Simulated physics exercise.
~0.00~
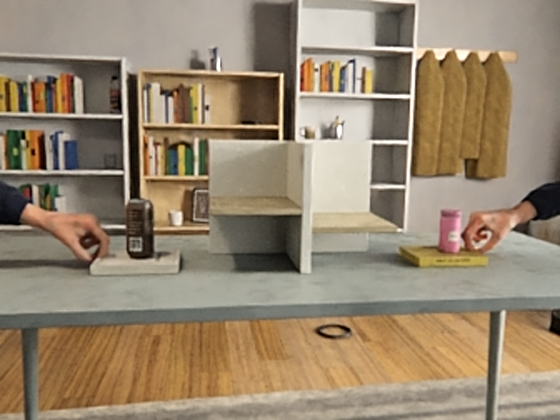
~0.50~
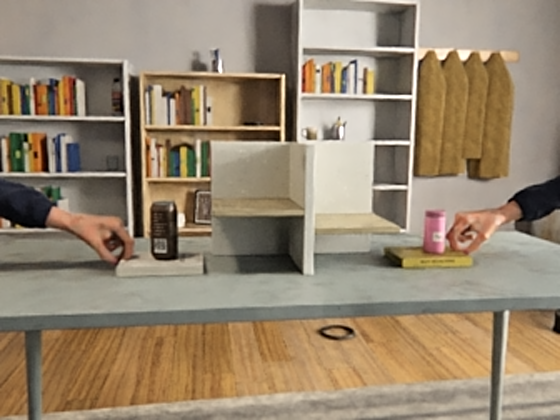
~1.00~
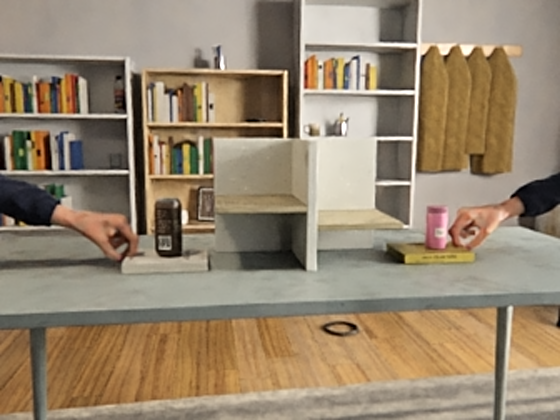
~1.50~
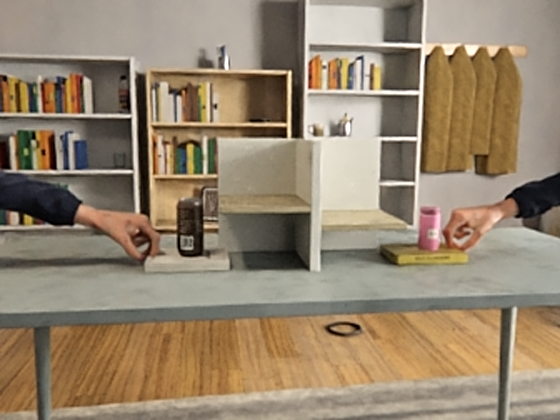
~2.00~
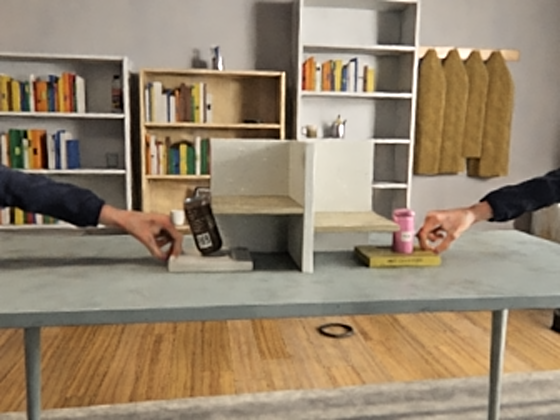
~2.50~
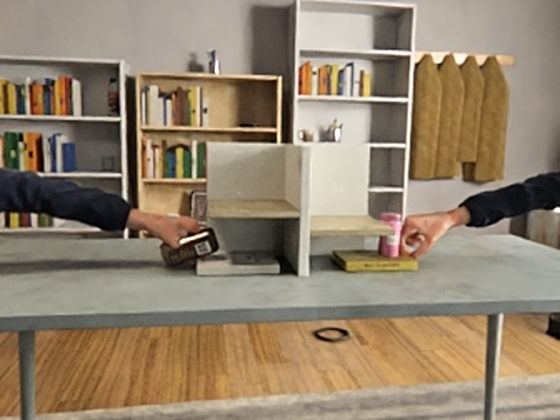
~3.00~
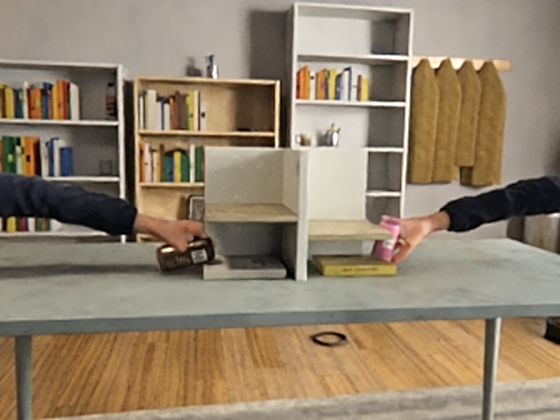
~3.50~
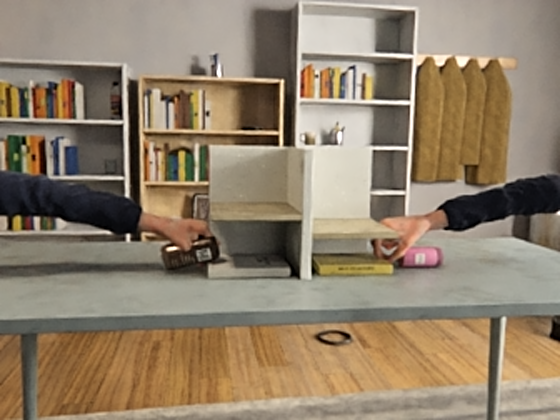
In a room lined with bookshelves, a grey table holds a pale rack with a low shelf on each side of an upright divider. From the left, a hand pushes a white book carrying an upright brown can, while a hand on the right pushes a yellow packet carrying a pink shaker, both toward the rack. The brown can meets the left shelf first, leans back, and topples onto its side. The pink shaker then tilts against the right shelf and falls too. Finally, both carriers sit beneath the shelves, with the can and shaker lying outside them near the hands.
